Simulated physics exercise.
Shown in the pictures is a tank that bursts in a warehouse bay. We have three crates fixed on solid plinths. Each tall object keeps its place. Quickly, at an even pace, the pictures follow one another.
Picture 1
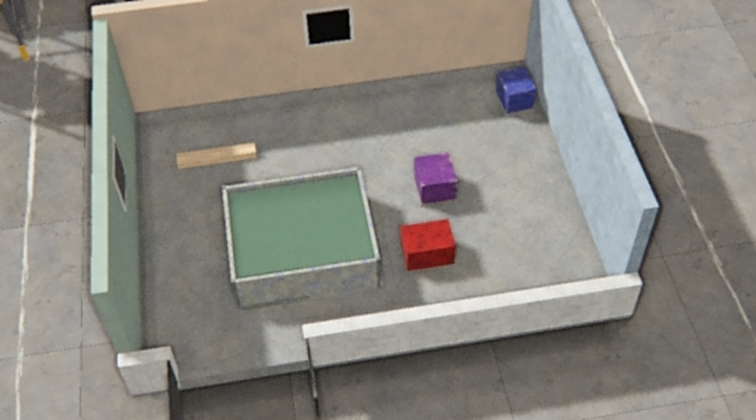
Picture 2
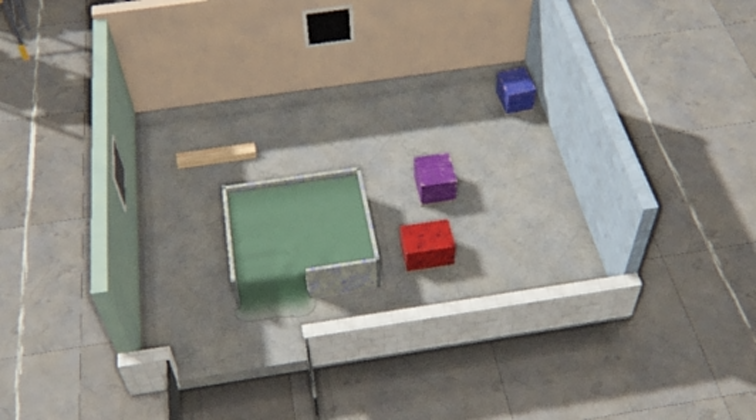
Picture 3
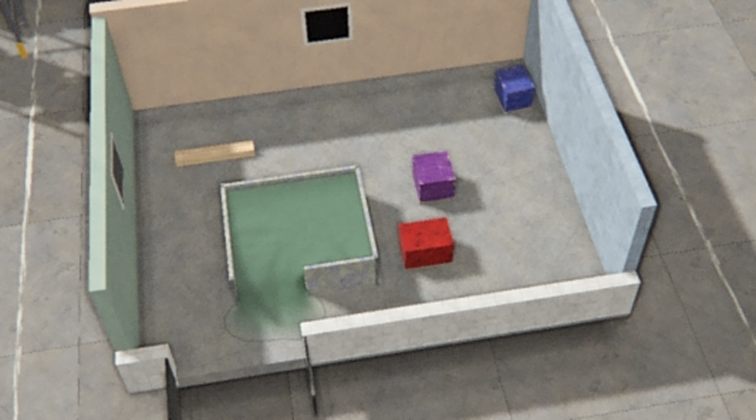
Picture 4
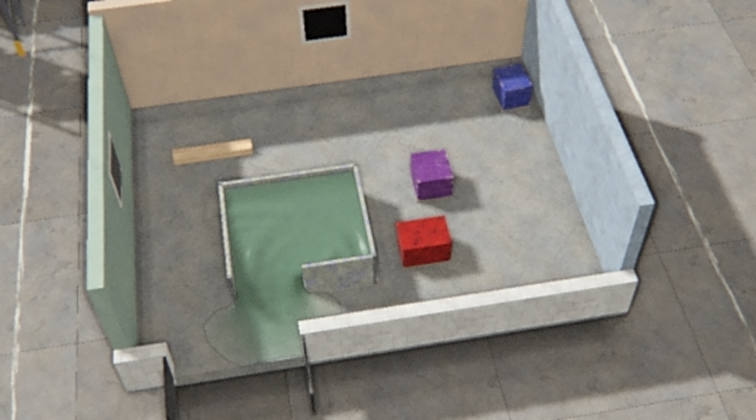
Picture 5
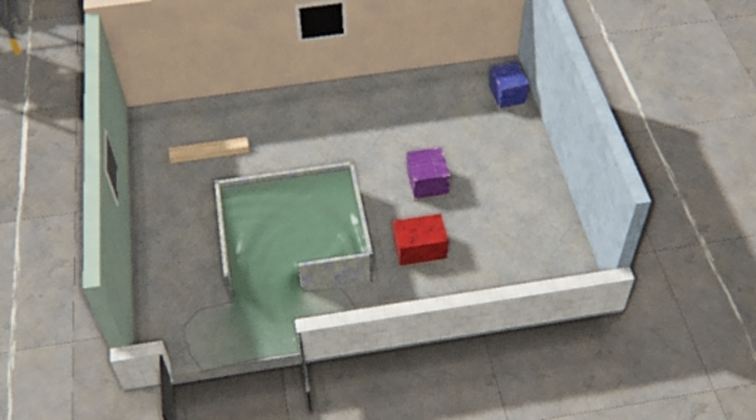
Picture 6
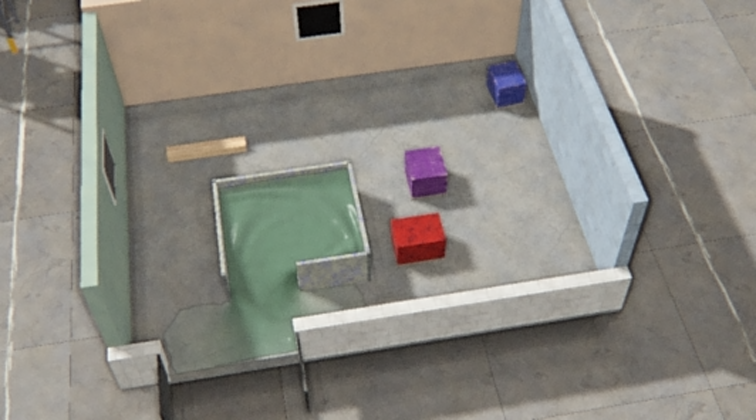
In a walled warehouse bay, a tank of still green water sits near a wooden plank and purple, red and blue boxes. Part of the tank's front wall gives way at the left, and water pours through the gap, spreading across the floor toward the opening in the low front wall.
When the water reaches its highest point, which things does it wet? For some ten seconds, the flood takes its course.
As I see it, the blue crate is unaffected by the water. The red crate is affected by the water. The purple crate is unaffected by the water.
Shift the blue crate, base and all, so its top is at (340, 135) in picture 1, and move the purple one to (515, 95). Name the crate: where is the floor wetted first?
I would point to the red one.
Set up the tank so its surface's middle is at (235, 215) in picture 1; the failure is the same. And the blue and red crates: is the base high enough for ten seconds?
Result: Blue crate avoids it; red crate avoids it.
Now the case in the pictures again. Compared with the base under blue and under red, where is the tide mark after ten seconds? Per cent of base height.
Roughly 60 and 160 per cent respectively.
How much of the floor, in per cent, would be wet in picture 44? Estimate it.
It works out to about 30 in a hundred.
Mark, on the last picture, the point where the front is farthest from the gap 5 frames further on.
Roughly (465, 314).
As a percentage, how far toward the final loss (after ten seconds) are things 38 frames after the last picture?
Roughly 85 %.
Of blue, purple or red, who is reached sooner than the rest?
The crate marked red comes first.
A moment on, water covers 10 % of the floor; the blue crate not reached, the red crate not reached, the purple crate not reached.
Next, water covers 20 % of the floor; the blue crate not reached, the red crate water round its plinth, the purple crate not reached.
Then, water covers 25 % of the floor; the blue crate not reached, the red crate water round its plinth, the purple crate not reached.
Later, water covers 30 % of the floor; the blue crate not reached, the red crate water round its plinth, the purple crate not reached.
In the end, water covers 40 % of the floor; the blue crate stayed above the water, the red crate was topped, the purple crate stayed above the water.
